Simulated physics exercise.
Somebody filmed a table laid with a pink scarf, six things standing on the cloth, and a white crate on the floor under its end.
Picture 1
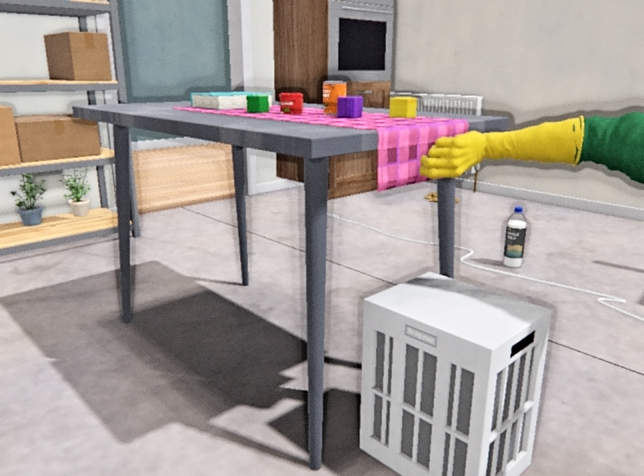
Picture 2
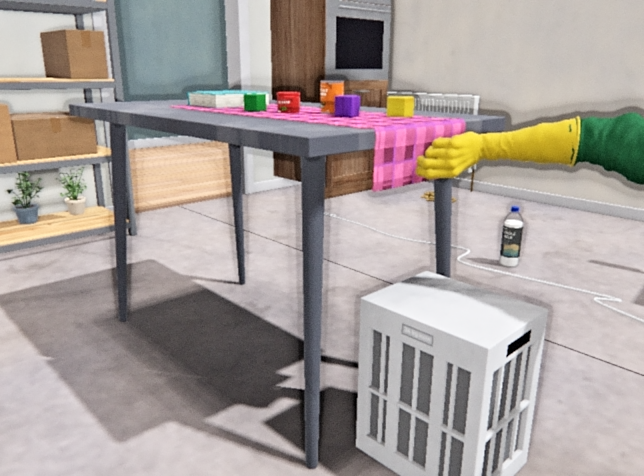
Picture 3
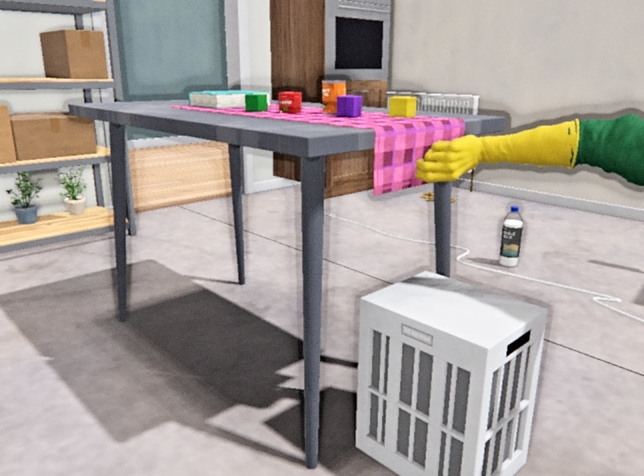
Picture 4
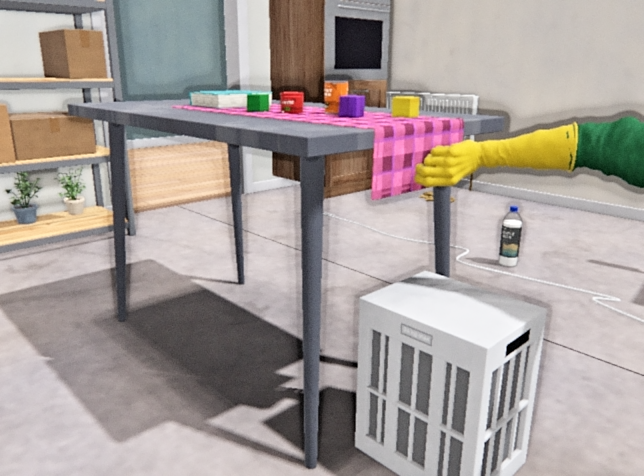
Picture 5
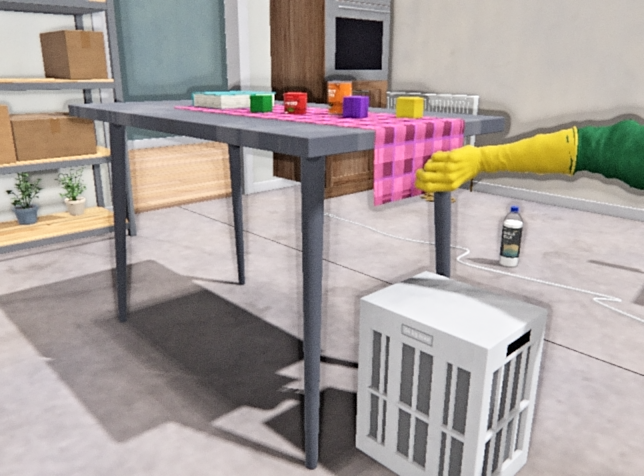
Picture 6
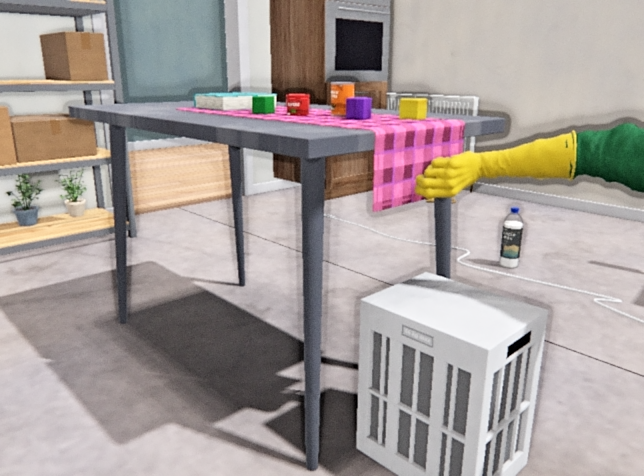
In a room with shelves, a yellow-gloved hand held the end of a pink checked cloth and drew it slightly down over the table's edge, and the colorful things on it shifted a little right.
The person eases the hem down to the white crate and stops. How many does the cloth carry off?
The count of fallen things is two.
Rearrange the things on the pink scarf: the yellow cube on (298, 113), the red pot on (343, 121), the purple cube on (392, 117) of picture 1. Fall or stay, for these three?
The yellow cube remains up; the red pot goes over; the purple cube tumbles off.
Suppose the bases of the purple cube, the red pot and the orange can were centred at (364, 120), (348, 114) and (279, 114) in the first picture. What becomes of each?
The purple cube comes down, the red pot does not fall, the orange can holds on.
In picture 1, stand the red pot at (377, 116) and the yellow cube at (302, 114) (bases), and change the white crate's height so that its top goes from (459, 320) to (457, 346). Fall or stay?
The red pot is carried off, the yellow cube survives.
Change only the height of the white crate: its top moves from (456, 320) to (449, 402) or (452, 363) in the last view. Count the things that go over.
Over the edge go 4 and 3.
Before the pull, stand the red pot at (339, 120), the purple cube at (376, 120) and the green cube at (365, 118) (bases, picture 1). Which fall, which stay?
The red pot comes down; the purple cube falls; the green cube is carried off.
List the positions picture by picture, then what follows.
In the first frame, hem (377, 191); yellow cube (404, 98); purple cube (350, 97); orange can (335, 82); red pot (291, 94); green cube (258, 95); top of the crate (459, 320).
In the second frame, hem (373, 191); yellow cube (401, 97).
In the third frame, hem (374, 195); purple cube (349, 96).
In the fourth frame, hem (372, 199); orange can (336, 81); top of the crate (455, 319).
In the fifth frame, hem (374, 206); red pot (295, 93).
In the sixth frame, hem (373, 211); yellow cube (414, 99); purple cube (359, 98); orange can (343, 82); red pot (298, 95); green cube (263, 96).
Soon after, hem near (419, 221); all still up.
Then, hem near (418, 258); yellow cube gone.
Further on, hem on the crate; yellow cube and purple cube gone.
At rest, hem on the crate; yellow cube and purple cube gone. It carries off two.
